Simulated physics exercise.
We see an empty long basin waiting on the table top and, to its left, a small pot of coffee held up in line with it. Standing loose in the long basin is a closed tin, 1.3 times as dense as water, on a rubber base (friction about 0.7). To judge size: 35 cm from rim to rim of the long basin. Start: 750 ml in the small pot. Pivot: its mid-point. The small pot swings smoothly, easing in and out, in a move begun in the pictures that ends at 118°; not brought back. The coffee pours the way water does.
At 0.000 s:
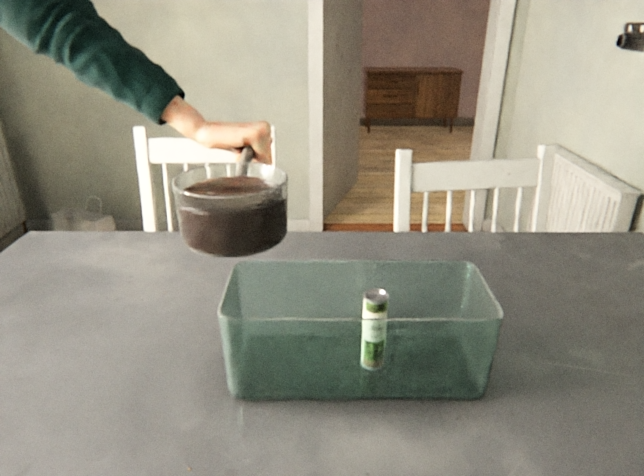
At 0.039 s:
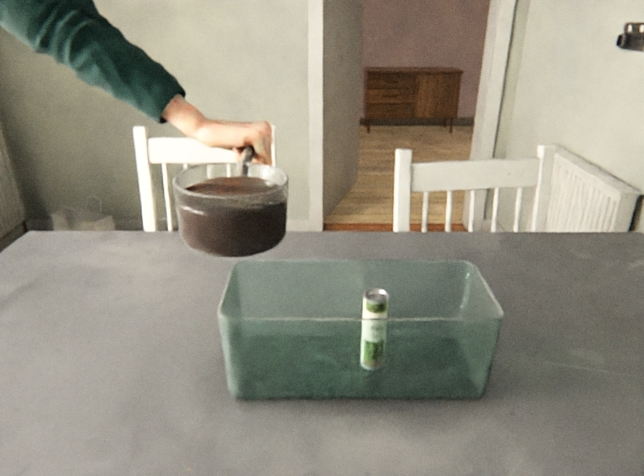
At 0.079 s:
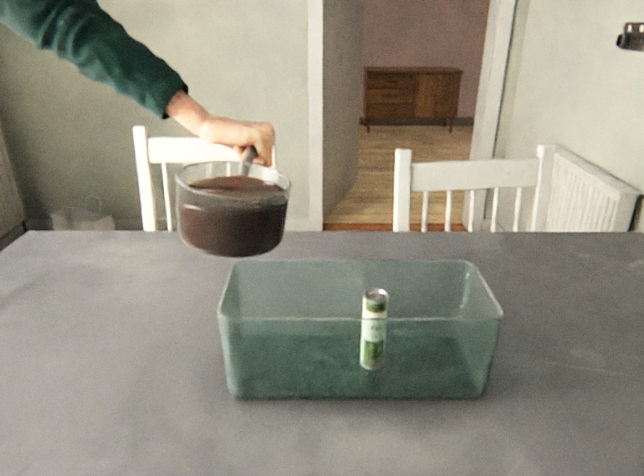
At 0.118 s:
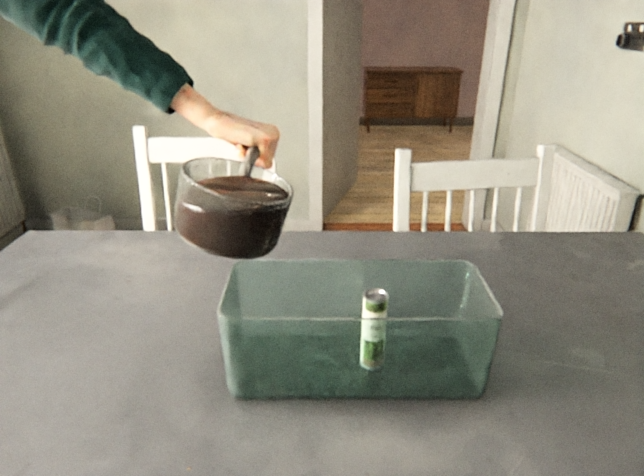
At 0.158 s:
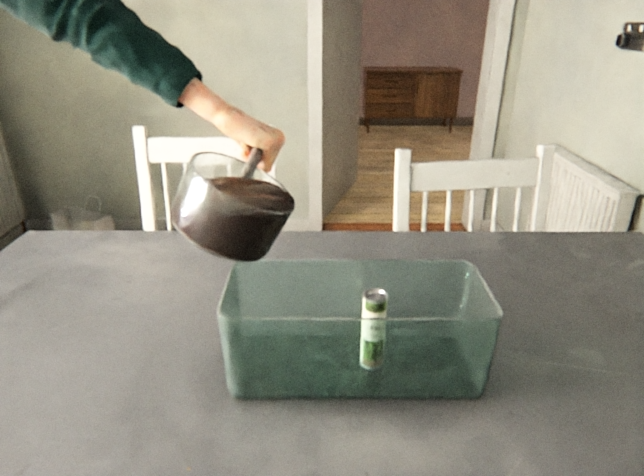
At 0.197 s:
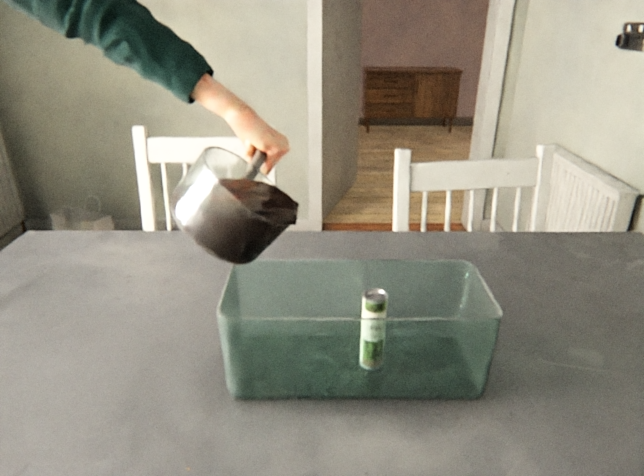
On a grey table in a room with white chairs, a green-sleeved arm holds a glass pot of dark coffee above and left of a clear, greenish basin with a small tin standing inside. The hand holds the pot nearly level, then tilts it steadily rightward, the coffee shifting to its lip.
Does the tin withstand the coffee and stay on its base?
It is left standing.
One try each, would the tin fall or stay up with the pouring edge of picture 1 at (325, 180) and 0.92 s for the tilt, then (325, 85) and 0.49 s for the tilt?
Try 1: Still standing; try 2: Tipped over.
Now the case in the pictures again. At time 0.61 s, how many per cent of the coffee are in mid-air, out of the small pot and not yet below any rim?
Roughly 3 %.
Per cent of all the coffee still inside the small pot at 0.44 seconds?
Remaining: Near 16 % of the total.
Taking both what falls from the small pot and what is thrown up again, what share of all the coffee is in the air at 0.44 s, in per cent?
Share: Roughly 30 per cent.
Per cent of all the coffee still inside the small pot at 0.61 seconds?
1 %.
By 0.44 s the tilt is 114° and 16 per cent is still to pour; the tin stands where it began.
By 0.61 s the tilt is 118° and 1 per cent is still to pour; the tin stands where it began.
By 0.79 s the tilt is 118° and 0 per cent is still to pour; the tin stands where it began.
By 0.99 s the tilt is 118° and 0 per cent is still to pour; the tin stands where it began.
At rest the tin stands where it began.
